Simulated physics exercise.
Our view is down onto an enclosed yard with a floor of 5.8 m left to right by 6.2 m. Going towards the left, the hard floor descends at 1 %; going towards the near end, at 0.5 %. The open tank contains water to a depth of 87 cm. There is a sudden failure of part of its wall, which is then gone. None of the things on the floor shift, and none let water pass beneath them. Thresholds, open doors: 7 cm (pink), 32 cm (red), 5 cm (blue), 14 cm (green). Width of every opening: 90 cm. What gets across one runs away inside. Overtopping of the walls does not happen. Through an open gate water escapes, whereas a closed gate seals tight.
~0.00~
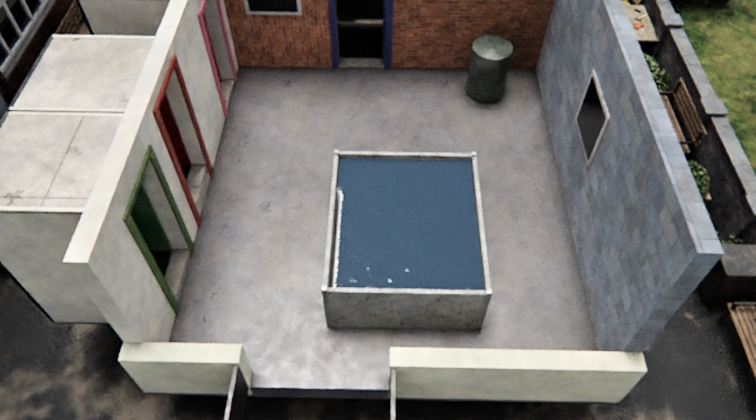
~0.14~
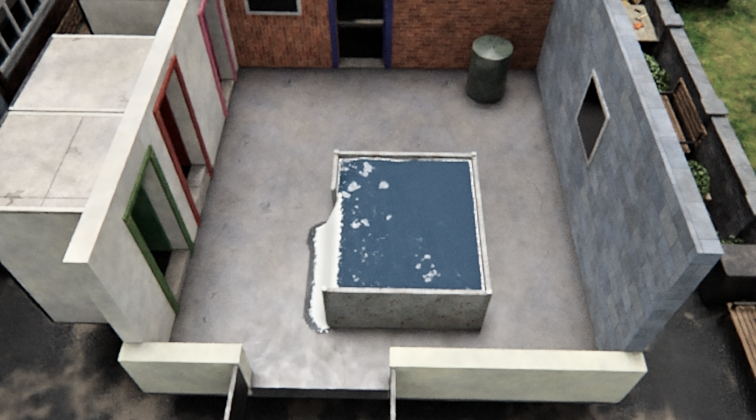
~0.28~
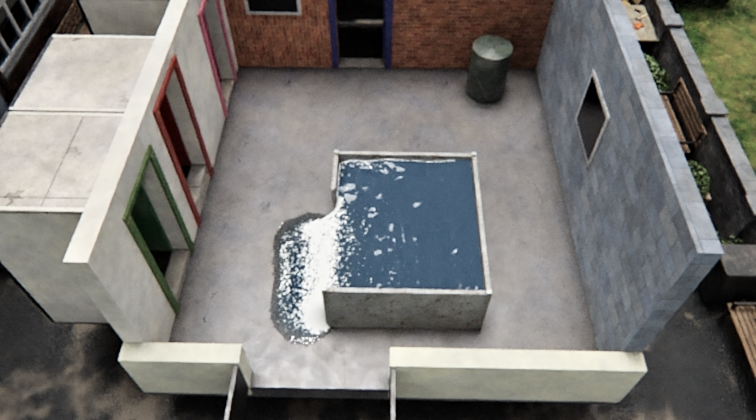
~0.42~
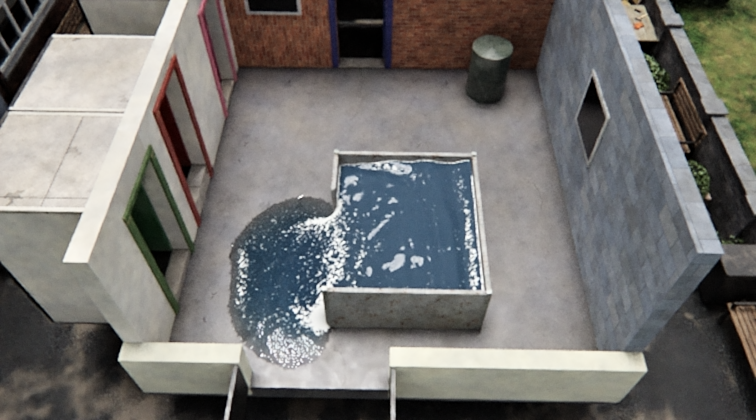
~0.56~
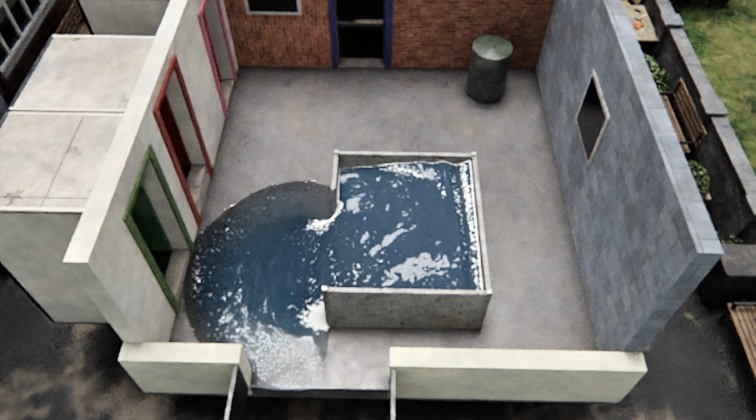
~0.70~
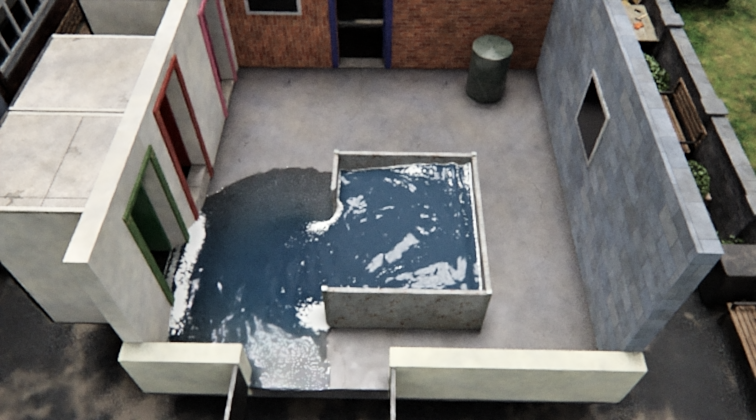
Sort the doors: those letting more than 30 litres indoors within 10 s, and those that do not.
The pink door is among those letting more in; the red door is among those that do not; the blue door is among those letting more in; the green door is among those letting more in.
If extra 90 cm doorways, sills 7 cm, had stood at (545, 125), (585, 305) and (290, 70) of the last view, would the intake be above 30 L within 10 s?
Well, the first is on the low side, the second is on the low side, and the third is on the high side.
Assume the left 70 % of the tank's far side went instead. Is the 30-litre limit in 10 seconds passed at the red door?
So, red door: Within bounds.
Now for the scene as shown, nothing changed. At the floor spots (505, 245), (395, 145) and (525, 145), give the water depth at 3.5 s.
Close to 0, 0 and 0 centimetres.
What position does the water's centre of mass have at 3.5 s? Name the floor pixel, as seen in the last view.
About (307, 231).
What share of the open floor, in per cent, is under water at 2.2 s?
Wet share: About 30 %.
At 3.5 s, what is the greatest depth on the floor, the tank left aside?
I'd put it at close to 31 cm.
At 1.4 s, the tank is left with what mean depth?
49 cm.
After 1.4 s water covers 25 % of the floor and is deepest (64 cm) near (163, 368); pink door not reached, red door 30 cm at the sill, 0 L in, blue door not reached, green door 46 cm at the sill, 235 L in.
After 2.2 s water covers 30 % of the floor and is deepest (50 cm) near (189, 264); pink door 7 cm at the sill, 0 L in, red door 25 cm at the sill, 2 L in, blue door not reached, green door 48 cm at the sill, 512 L in.
After 3.5 s water covers 50 % of the floor and is deepest (31 cm) near (189, 264); pink door 6 cm at the sill, 0 L in, red door 20 cm at the sill, 3 L in, blue door 9 cm at the sill, 0 L in, green door 30 cm at the sill, 745 L in.
After 6.0 s water covers 75 % of the floor and is deepest (19 cm) near (163, 368); pink door 11 cm at the sill, 29 L in, red door 12 cm at the sill, 3 L in, blue door 10 cm at the sill, 39 L in, green door 18 cm at the sill, 852 L in.
After 10.0 s water covers 95 % of the floor and is deepest (13 cm) near (560, 374); pink door 11 cm at the sill, 94 L in, red door 7 cm at the sill, 3 L in, blue door 7 cm at the sill, 61 L in, green door 9 cm at the sill, 859 L in.
